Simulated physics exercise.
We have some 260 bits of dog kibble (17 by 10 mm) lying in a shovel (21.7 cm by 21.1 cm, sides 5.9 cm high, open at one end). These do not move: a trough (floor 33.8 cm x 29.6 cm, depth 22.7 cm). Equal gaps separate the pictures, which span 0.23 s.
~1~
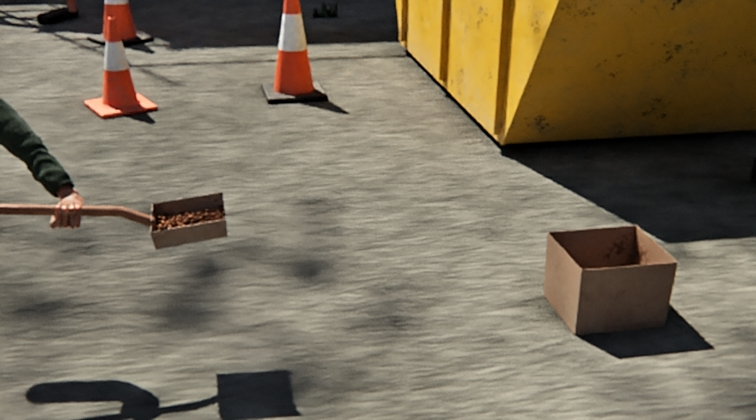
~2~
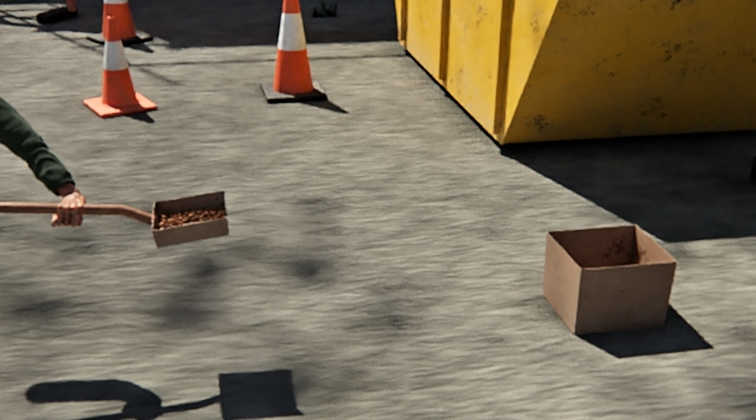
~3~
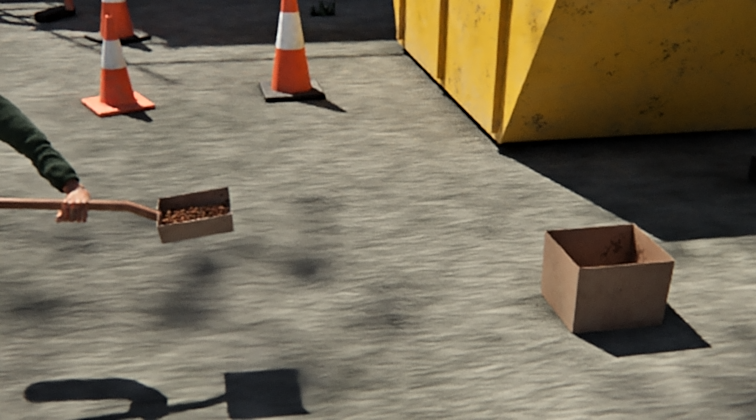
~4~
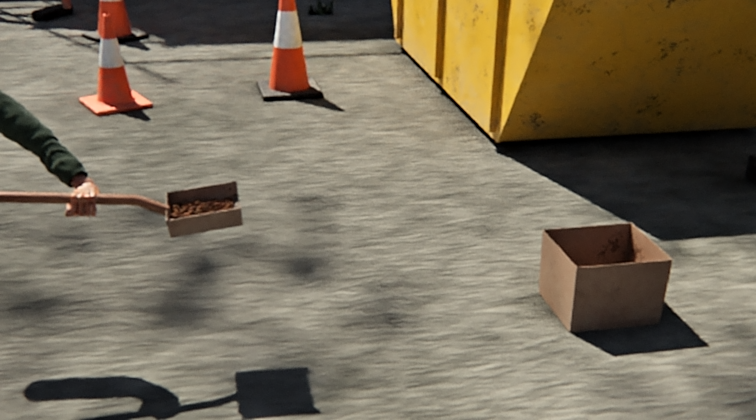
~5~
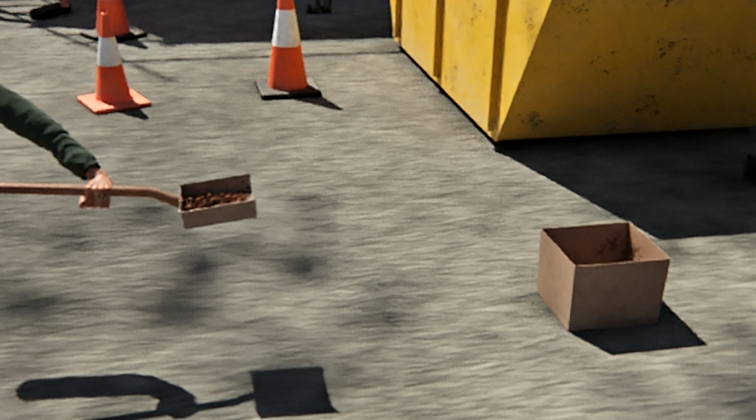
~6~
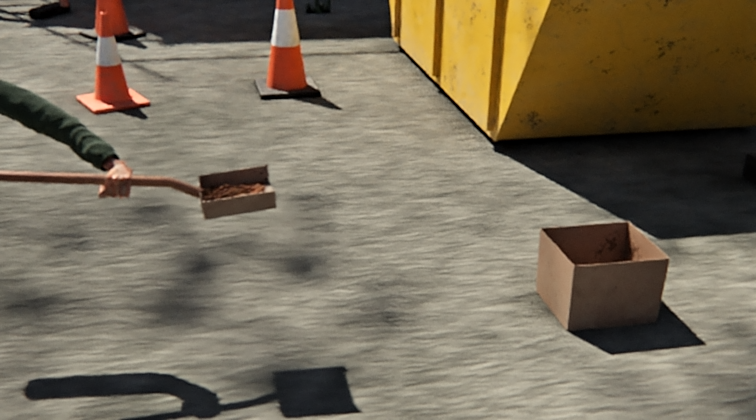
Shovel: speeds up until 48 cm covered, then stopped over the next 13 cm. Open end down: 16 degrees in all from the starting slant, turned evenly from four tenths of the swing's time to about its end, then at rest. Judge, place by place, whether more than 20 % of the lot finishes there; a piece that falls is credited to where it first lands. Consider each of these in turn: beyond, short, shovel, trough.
Ground beyond - not more, on the ground short of the target's middle - not more, shovel - not more, trough - more.
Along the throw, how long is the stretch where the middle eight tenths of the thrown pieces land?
Spread: Approx. 10 cm.
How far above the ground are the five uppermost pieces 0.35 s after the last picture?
Estimated height: Roughly 70 centimetres.
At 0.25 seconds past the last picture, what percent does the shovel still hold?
Roughly 30 %.
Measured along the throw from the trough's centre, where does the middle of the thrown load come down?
About 15 cm beyond.
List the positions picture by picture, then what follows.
The first picture shows shovel at (189, 227); tilt 6 degrees; moved 0.0 cm; low side left; open edge at (227, 222); middle of the load at (185, 222); trough at (611, 247).
The second picture shows shovel at (190, 226); tilt 6 degrees; moved 0.7 cm; low side left; open edge at (229, 221); middle of the load at (191, 226).
The third picture shows shovel at (195, 222); tilt 6 degrees; moved 3.0 cm; low side left; open edge at (233, 217); middle of the load at (193, 222).
The fourth picture shows shovel at (204, 216); tilt 6 degrees; moved 6.7 cm; low side left; open edge at (242, 211); middle of the load at (199, 212).
The fifth picture shows shovel at (219, 208); tilt 6 degrees; moved 11.8 cm; low side left; open edge at (255, 203); middle of the load at (214, 208).
The sixth picture shows shovel at (238, 198); tilt 6 degrees; moved 18.5 cm; low side left; open edge at (274, 195); middle of the load at (233, 199); trough at (603, 243).
Then, 0.14 s after the last picture, tilt 1 degrees; shovel 100 %; middle of all pieces near (317, 157).
Then, 0.25 s after the last picture, tilt 8 degrees; shovel 30 %, in the air 70 %; middle of all pieces near (409, 132).
Then, 0.35 s after the last picture, tilt 9 degrees; in the air 100 %; middle of all pieces near (481, 144).
Then, 0.46 s after the last picture, tilt 9 degrees; in the air 100 %; middle of all pieces near (547, 182).
In the end, beyond 0 %, short 0 %, shovel 0 %, trough 100 %.
